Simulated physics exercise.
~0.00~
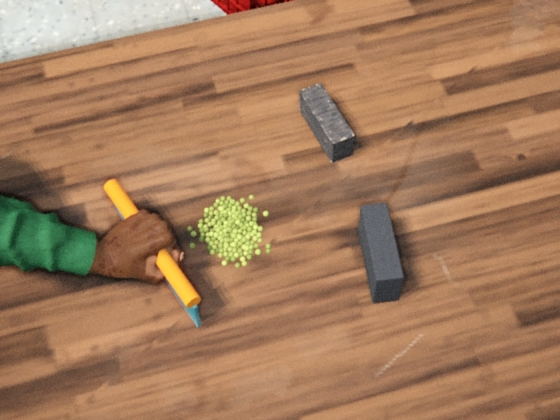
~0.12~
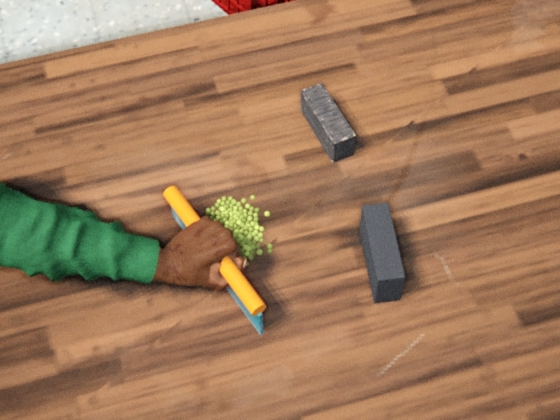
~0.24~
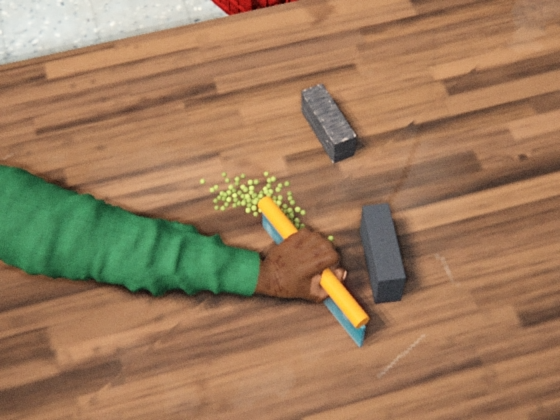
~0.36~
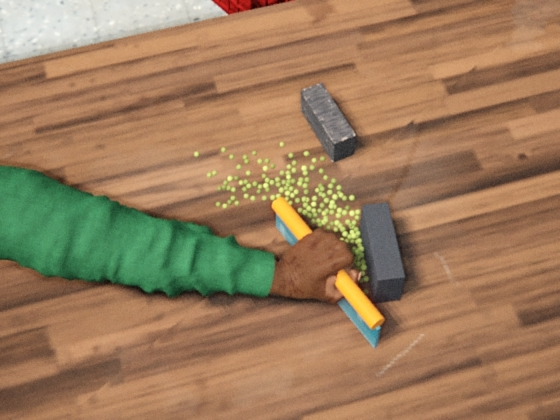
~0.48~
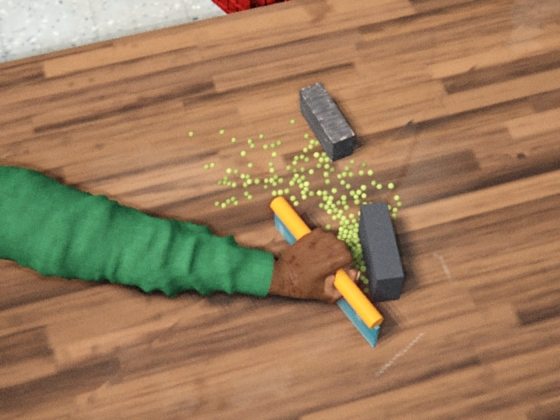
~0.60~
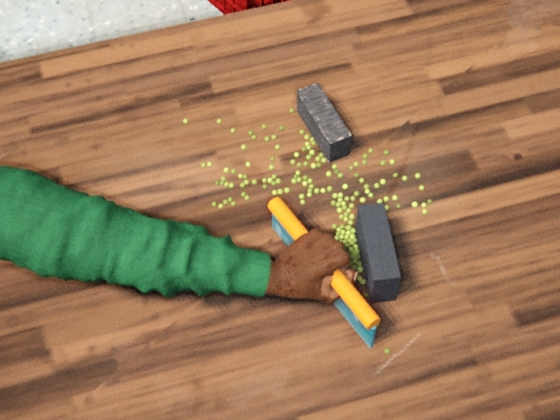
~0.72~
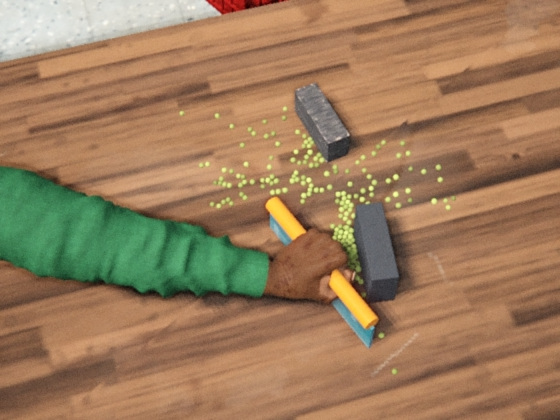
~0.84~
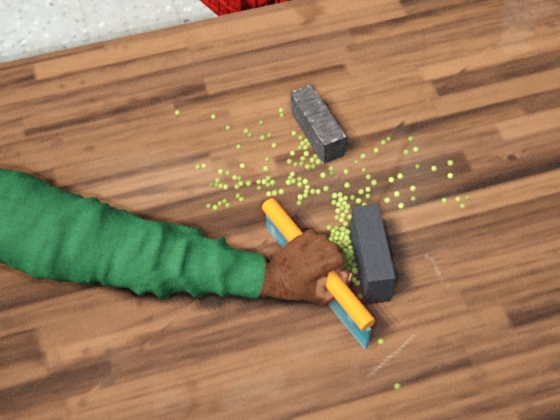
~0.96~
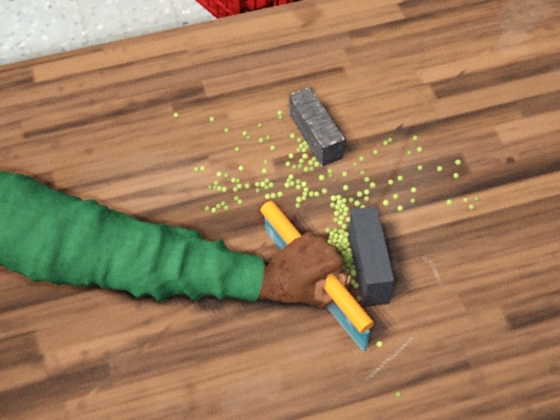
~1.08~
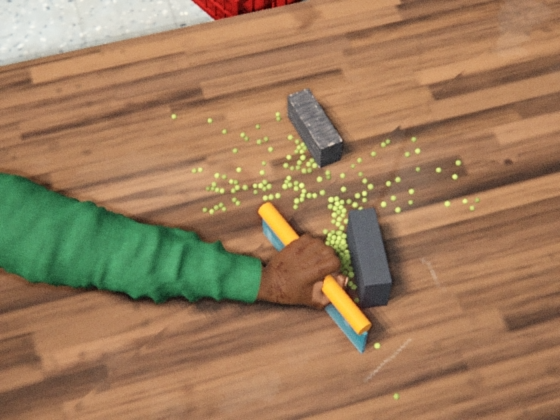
A hand in a green knitted sleeve reaches in from the left over a striped wooden tabletop, seen from above, gripping a scraper with an orange handle and a blue blade. A heap of small green peas lies just right of it, and two dark grey blocks stand farther right with a gap between them. The scraper sweeps right into the peas, pushing them toward the blocks, then stops just short of the lower block. Peas scatter and roll outward, some passing through the gap. Most settle in front of the blocks, with a smaller share strewn beyond.
